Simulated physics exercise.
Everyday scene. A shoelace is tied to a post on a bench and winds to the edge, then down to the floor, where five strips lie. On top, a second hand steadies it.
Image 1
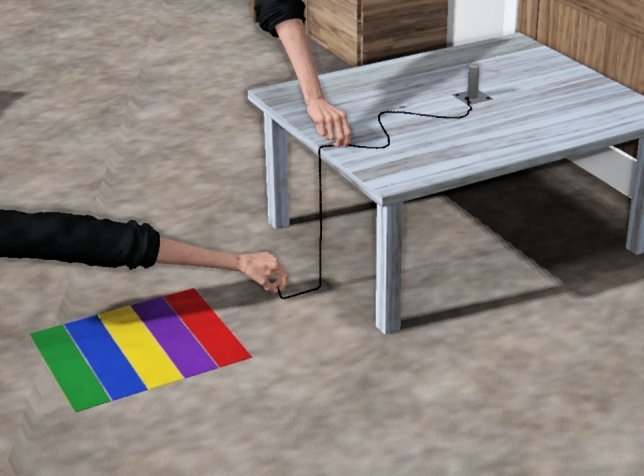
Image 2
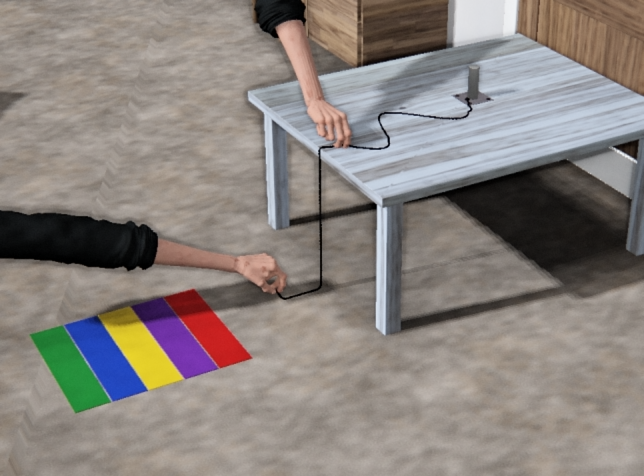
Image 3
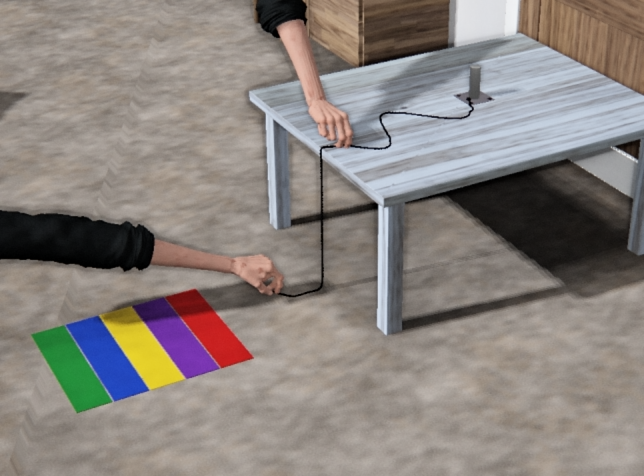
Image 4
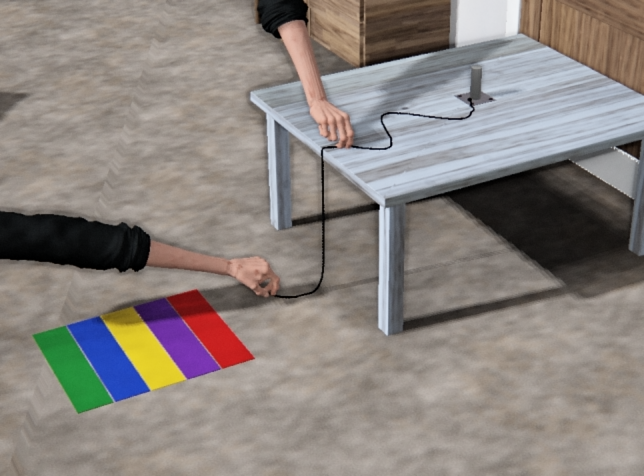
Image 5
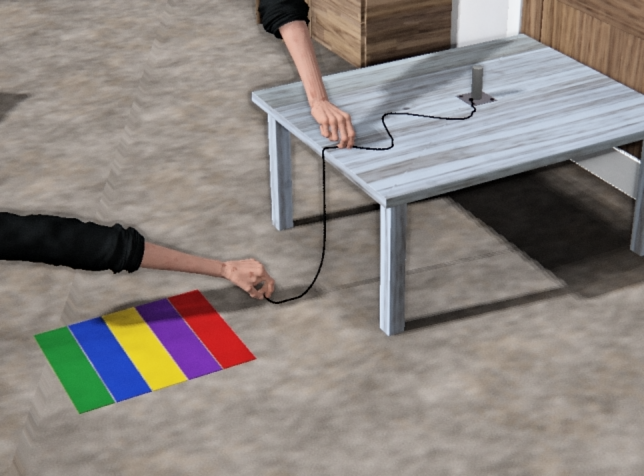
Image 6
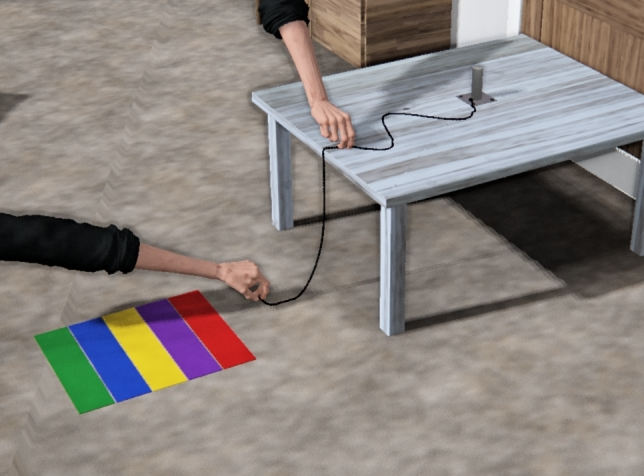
A hand low on the left drew the end of a black cord slightly leftward, near a mat of five coloured strips, while another hand stayed almost still on the table's edge, touching the cord.
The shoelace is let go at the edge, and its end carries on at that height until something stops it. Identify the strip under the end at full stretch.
Strip: Green.
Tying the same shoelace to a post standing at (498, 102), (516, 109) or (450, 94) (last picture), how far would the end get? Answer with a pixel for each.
In pixels, the answers are (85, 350), (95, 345) and (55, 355).
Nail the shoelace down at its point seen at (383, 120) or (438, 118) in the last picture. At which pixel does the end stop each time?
(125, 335); (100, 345).
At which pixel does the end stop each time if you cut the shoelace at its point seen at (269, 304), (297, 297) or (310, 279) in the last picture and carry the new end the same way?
The pixels are (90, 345) for the first, (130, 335) for the second and (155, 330) for the third.
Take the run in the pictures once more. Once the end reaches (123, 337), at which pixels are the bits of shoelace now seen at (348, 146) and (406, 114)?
The first lands at (298, 215), while the second lands at (384, 128).
Soon after, end near (123, 337); over yellow.
After that, end near (90, 346); over blue.
At the stop, end near (70, 352); over green. The green one.
